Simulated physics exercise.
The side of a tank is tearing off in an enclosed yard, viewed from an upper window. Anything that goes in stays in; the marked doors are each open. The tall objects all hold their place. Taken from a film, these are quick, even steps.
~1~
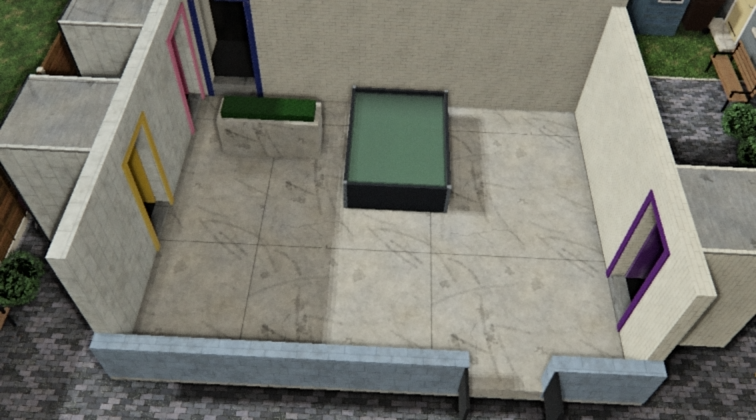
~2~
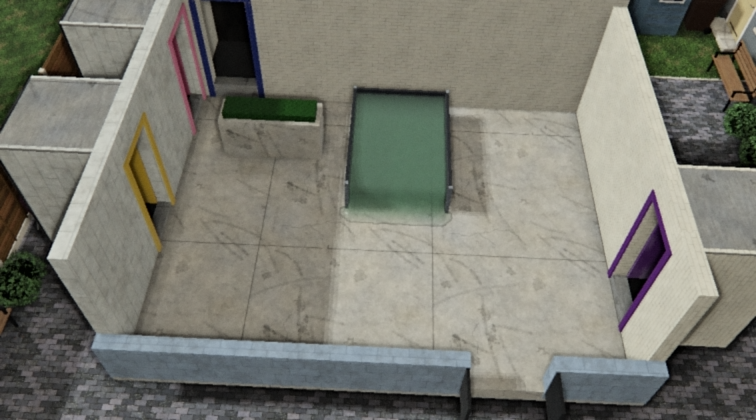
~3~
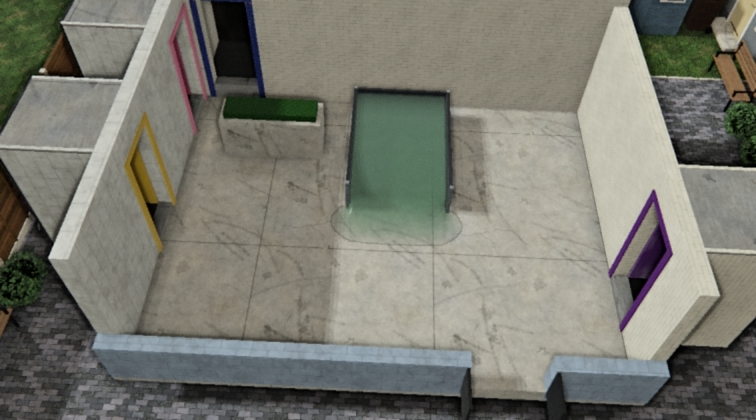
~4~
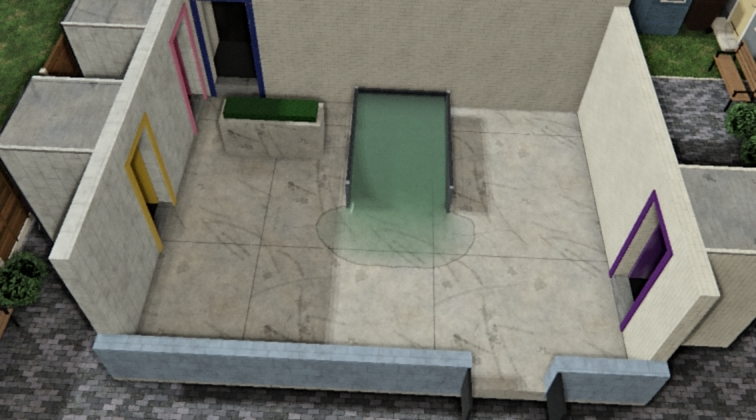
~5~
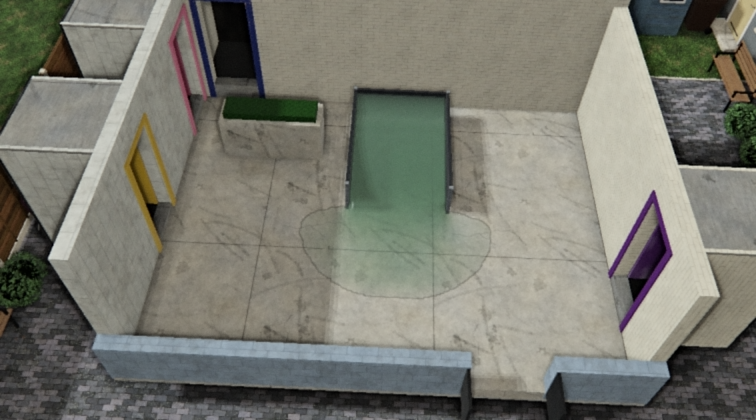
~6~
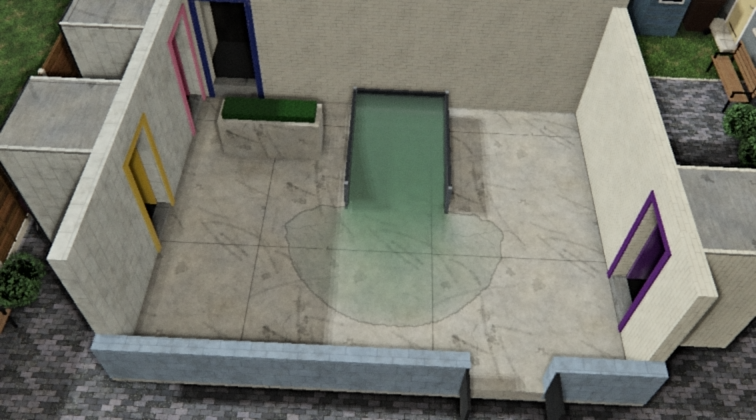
Green water pouring from the opened front of a dark-framed tank, spreading in a widening rounded sheet across the walled yard's pale paving.
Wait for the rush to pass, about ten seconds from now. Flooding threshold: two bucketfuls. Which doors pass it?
At the end, the blue door will not top two buckets; the purple door will not top two buckets; the pink door will not top two buckets; the yellow door will not top two buckets.
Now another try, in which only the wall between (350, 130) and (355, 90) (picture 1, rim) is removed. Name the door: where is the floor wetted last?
That one is the one in purple.
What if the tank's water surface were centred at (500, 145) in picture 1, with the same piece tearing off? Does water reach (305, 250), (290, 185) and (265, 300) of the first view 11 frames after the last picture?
Parched, parched, parched.
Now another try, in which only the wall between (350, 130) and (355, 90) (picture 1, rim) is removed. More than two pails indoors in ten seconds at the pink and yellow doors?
In that case the pink one breaks the limit and the yellow one stays within bounds.
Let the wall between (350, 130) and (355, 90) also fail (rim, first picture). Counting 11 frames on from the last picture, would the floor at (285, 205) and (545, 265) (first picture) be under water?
Soaked, Still dry.
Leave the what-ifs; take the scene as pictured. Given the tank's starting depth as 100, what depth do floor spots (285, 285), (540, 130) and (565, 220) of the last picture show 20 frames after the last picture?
The three come to some 4, 0 and 0 per cent respectively.
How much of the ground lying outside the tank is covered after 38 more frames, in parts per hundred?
Close to 80 percent, by my reckoning.
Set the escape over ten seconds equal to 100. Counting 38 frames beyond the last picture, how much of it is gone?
Around 75 percent.
A moment on, water covers 30 % of the floor; the blue door not reached, the purple door not reached, the pink door not reached, the yellow door not reached.
Next, water covers 40 % of the floor; the blue door not reached, the purple door not reached, the pink door not reached, the yellow door not reached.
Then, water covers 45 % of the floor; the blue door not reached, the purple door wet at the sill, nothing in, the pink door not reached, the yellow door not reached.
Later, water covers 80 % of the floor; the blue door wet at the sill, nothing in, the purple door wet at the sill, nothing in, the pink door wet at the sill, nothing in, the yellow door wet at the sill, nothing in.
In the end, water covers 95 % of the floor; the blue door wet at the sill, nothing in, the purple door wet at the sill, nothing in, the pink door wet at the sill, nothing in, the yellow door wet at the sill, nothing in.
